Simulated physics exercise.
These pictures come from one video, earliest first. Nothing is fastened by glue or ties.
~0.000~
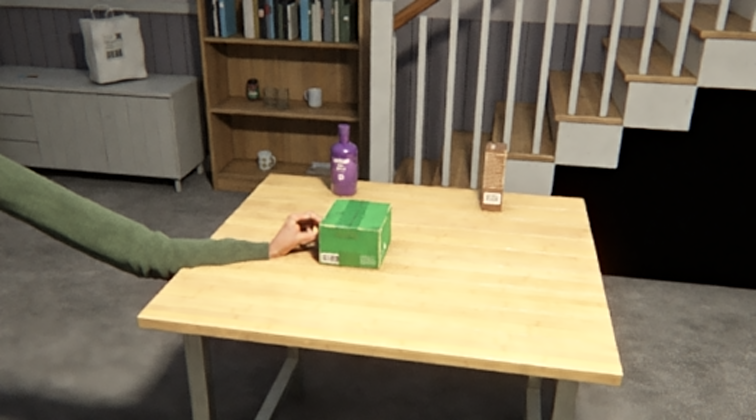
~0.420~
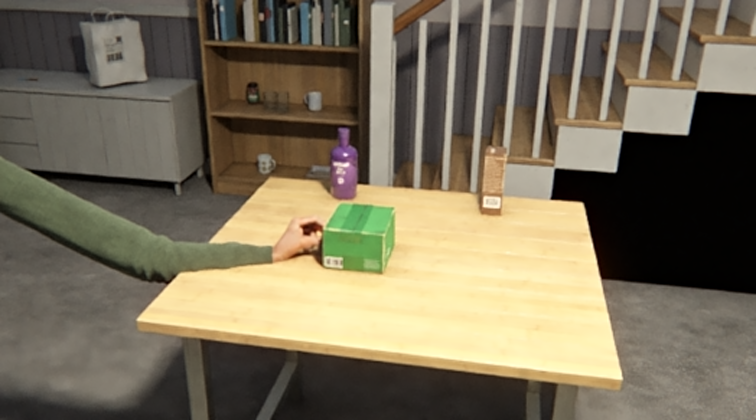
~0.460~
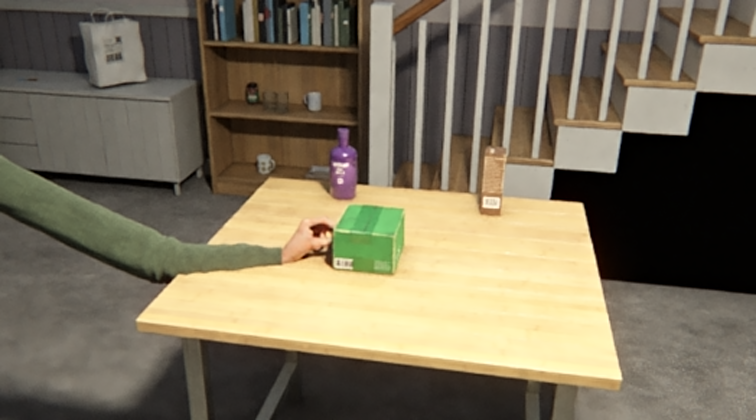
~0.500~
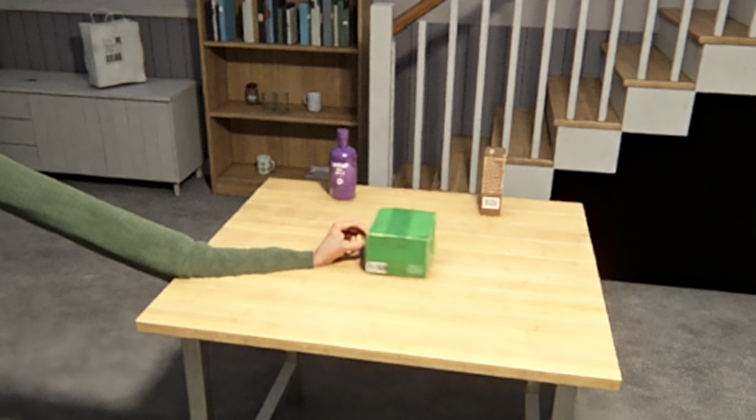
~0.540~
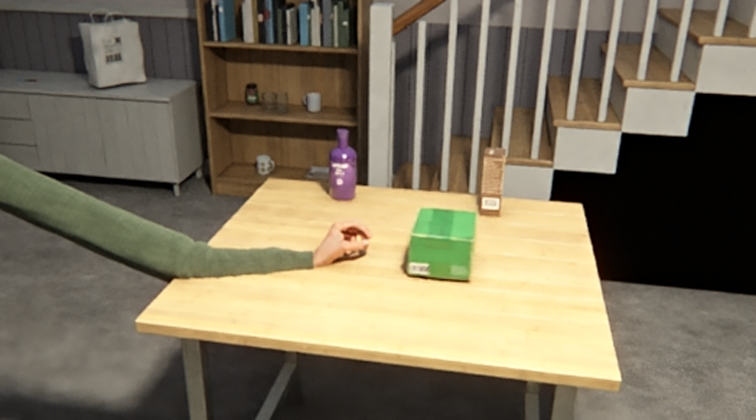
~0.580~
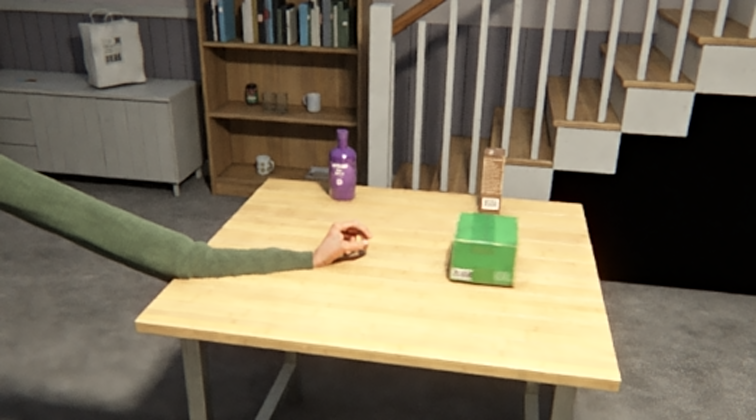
In a room with a staircase and a bookshelf, a hand in a green sleeve rests against a green box on a wooden table, near a purple bottle and a brown carton. The hand pushes the box to the right, then stays still while the box slides on rightward, away from the fingers.
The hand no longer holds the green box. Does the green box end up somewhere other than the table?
It will end up off the table.
After 0.78 s, green box now off the table.
After 0.98 s, things are still on the move.
After 1.18 s, as before.
In the end (1.3 s), off the table, green box.
